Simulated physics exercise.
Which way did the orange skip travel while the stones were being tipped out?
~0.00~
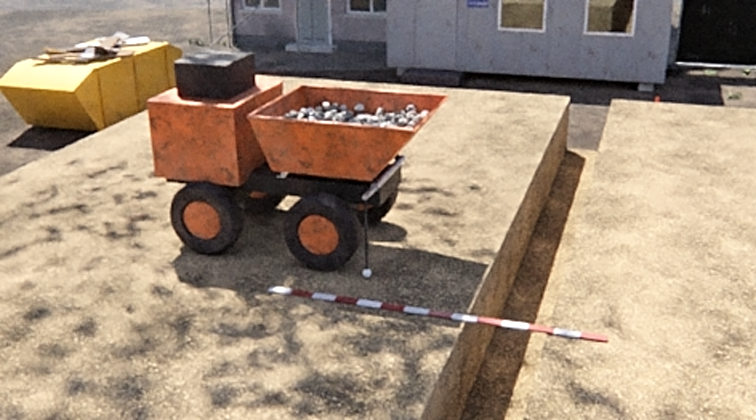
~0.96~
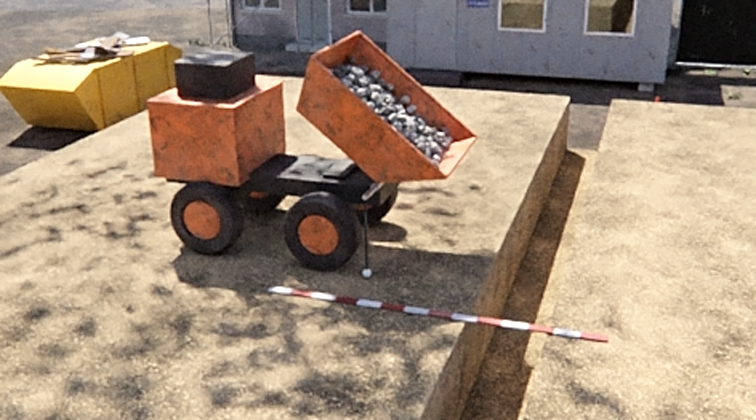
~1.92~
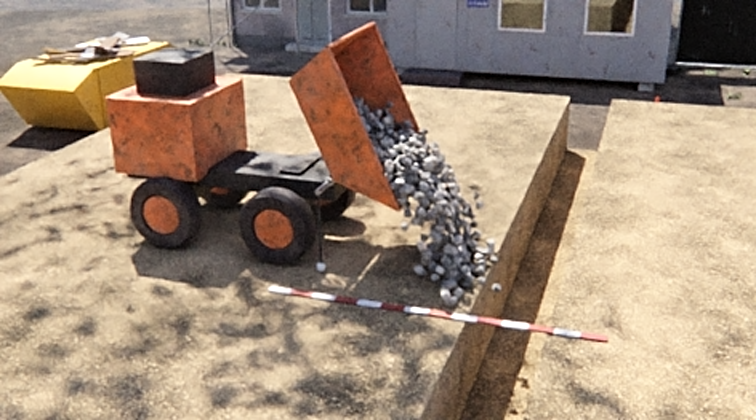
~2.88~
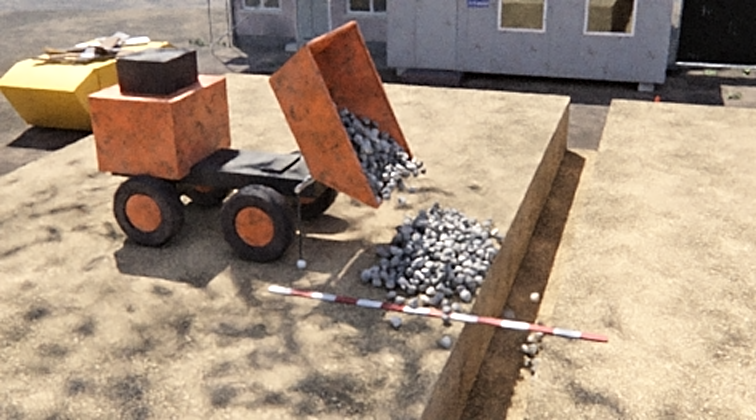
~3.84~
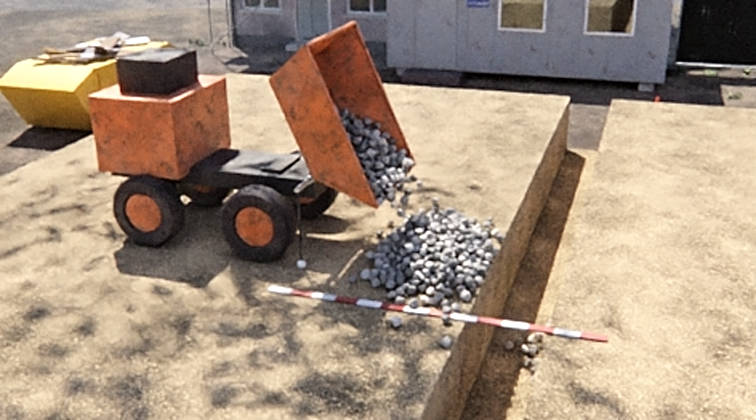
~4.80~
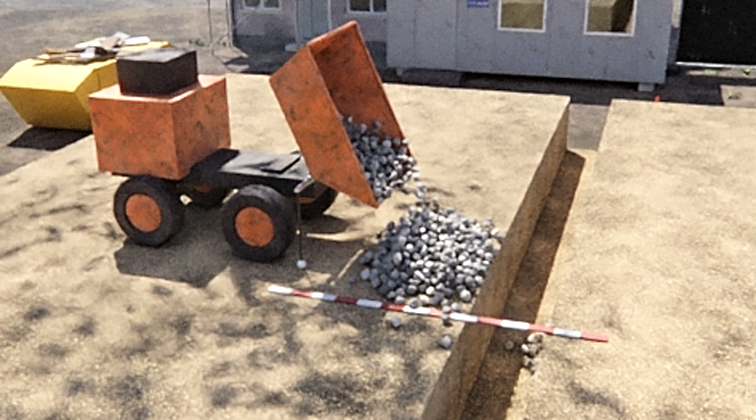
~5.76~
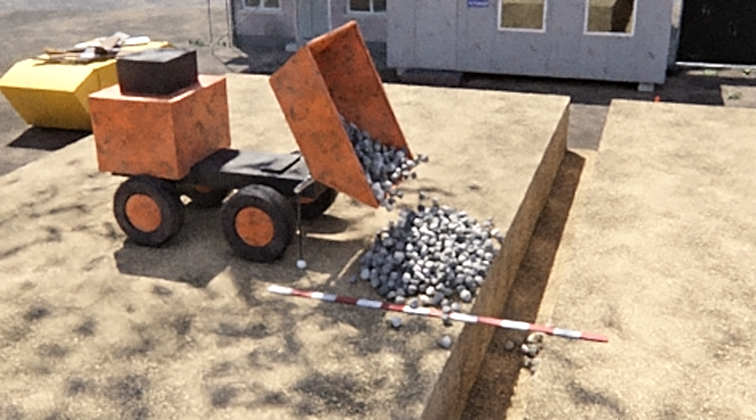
The skip moved to the left along with the rest of the dumper, away from the trench.
On a sandy yard beside a trench, a small orange dumper tipped up its skip of grey stones and rolled back left as they poured out. It stopped with some still inside, most heaped short of the edge and a few in the trench.
